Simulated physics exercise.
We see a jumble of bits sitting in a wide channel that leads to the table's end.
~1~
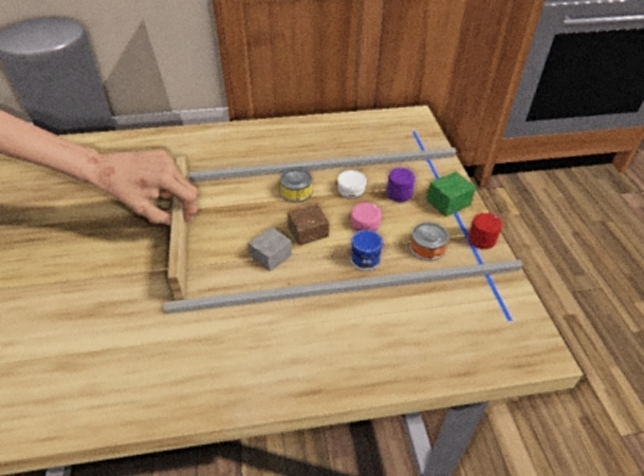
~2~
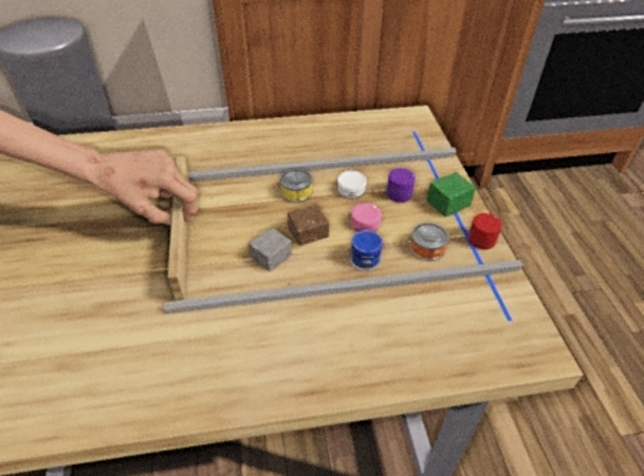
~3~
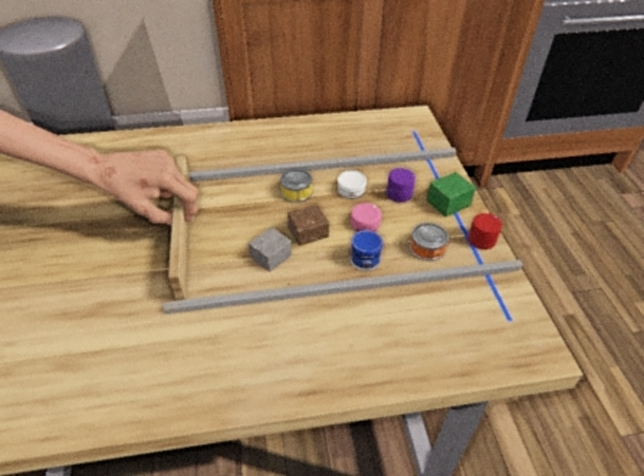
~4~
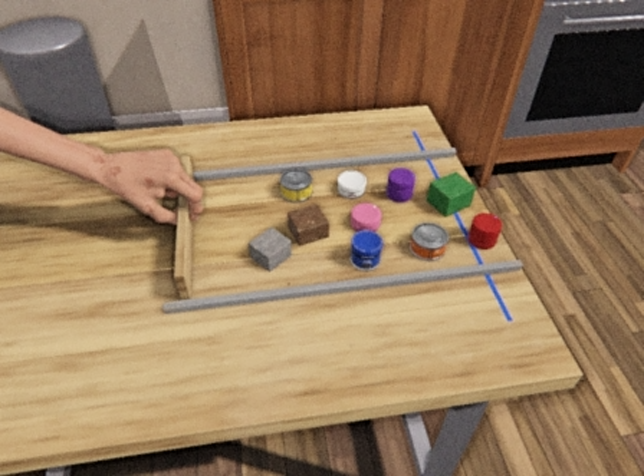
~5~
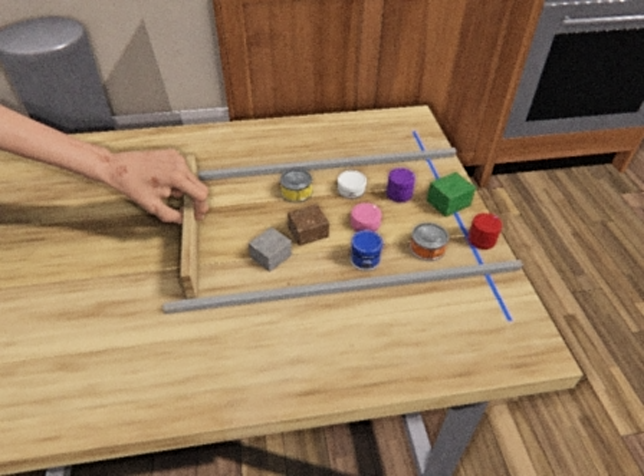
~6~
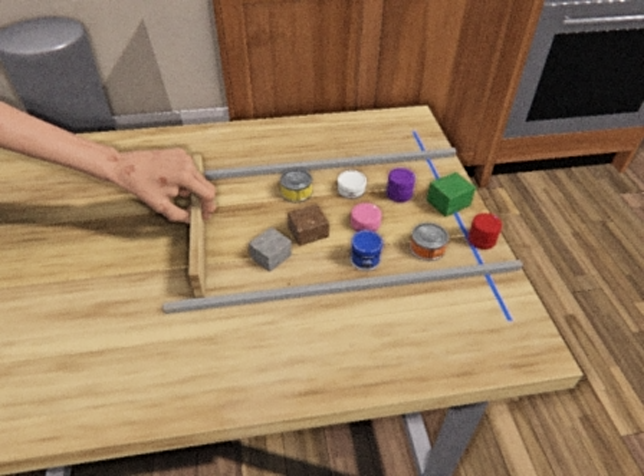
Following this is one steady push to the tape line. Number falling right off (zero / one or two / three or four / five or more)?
The tally of drops is above four.
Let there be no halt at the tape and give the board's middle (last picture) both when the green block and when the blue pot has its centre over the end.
Around (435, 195) first and around (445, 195) second.
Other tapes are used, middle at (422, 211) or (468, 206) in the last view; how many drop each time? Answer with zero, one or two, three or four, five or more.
Taking the two places in turn, it's just one or two; five or more.
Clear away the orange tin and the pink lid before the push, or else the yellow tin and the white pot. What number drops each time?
Going first to second: 4 and 5.
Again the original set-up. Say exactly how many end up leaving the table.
That totals 6.
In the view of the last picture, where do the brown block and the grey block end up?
The brown block comes to rest at (466, 196), and the grey block comes to rest at (487, 234).
Soon after, none off yet; red lid at rest near (485, 231); green block at rest near (451, 194); orange tin at rest near (429, 242).
At rest, the number that fall off is five or more; fallen, blue pot, white pot, pink lid, orange tin, green block and red lid.
